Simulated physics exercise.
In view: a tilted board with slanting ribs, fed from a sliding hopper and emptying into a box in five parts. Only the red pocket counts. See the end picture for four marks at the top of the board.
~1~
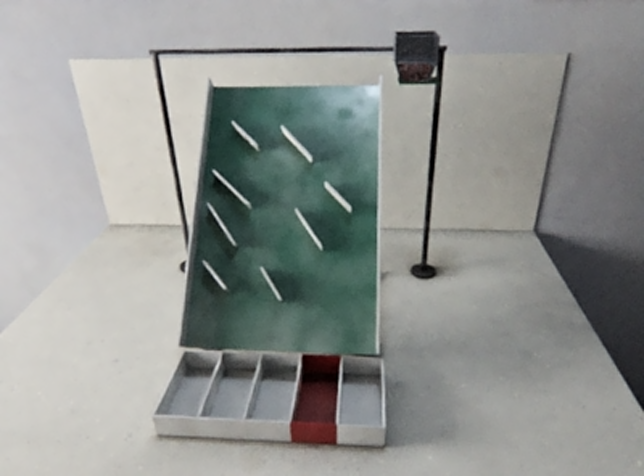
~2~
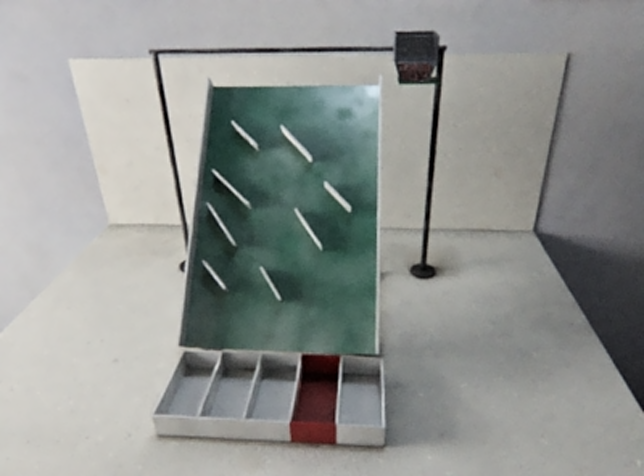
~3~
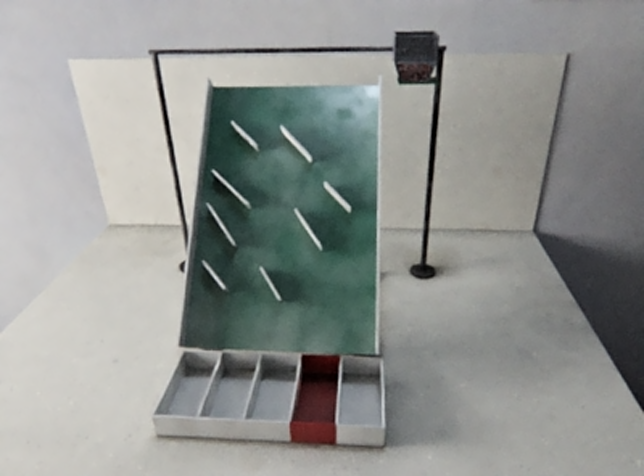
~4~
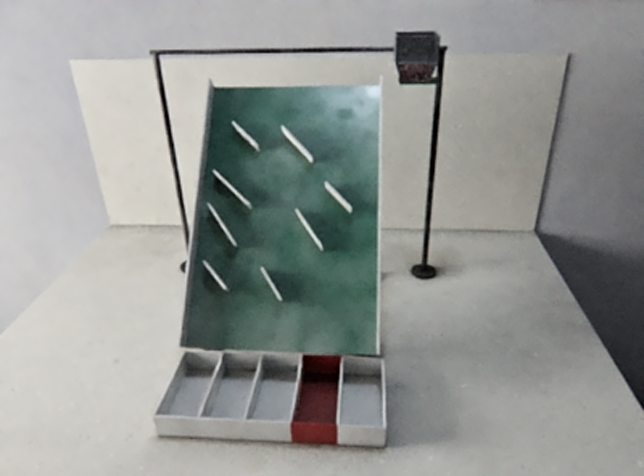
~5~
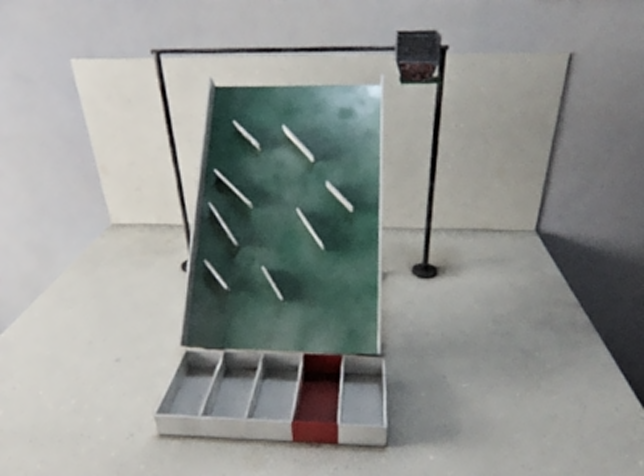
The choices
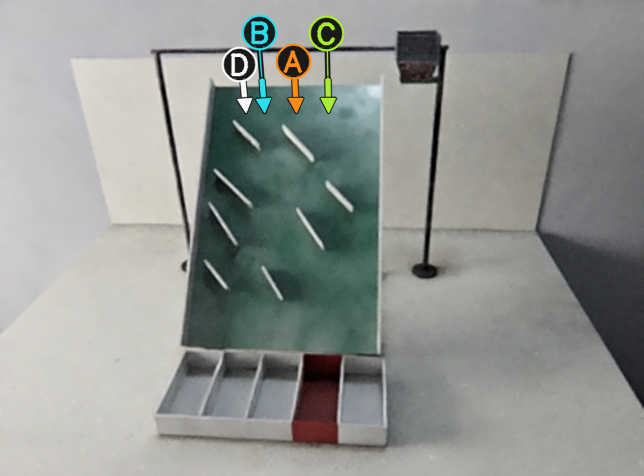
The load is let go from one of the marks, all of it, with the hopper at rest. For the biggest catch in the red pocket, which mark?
Choose B.
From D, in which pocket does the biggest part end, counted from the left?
The fourth.
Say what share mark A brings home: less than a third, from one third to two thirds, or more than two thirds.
It is less than a third.
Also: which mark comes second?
It is D.
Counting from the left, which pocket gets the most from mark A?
It is the fifth one.
On the marked copy, mark A meets the board at (296, 107); mark B meets the board at (264, 107); mark C meets the board at (328, 107); mark D meets the board at (245, 107).
With A, a small share in the red pocket, the bulk in other pockets, a small share held on the board.
With B, the bulk in the red pocket, close to a quarter in other pockets.
With C, none at all in the red pocket, the whole lot in other pockets.
With D, close to half in the red pocket, close to half in other pockets.
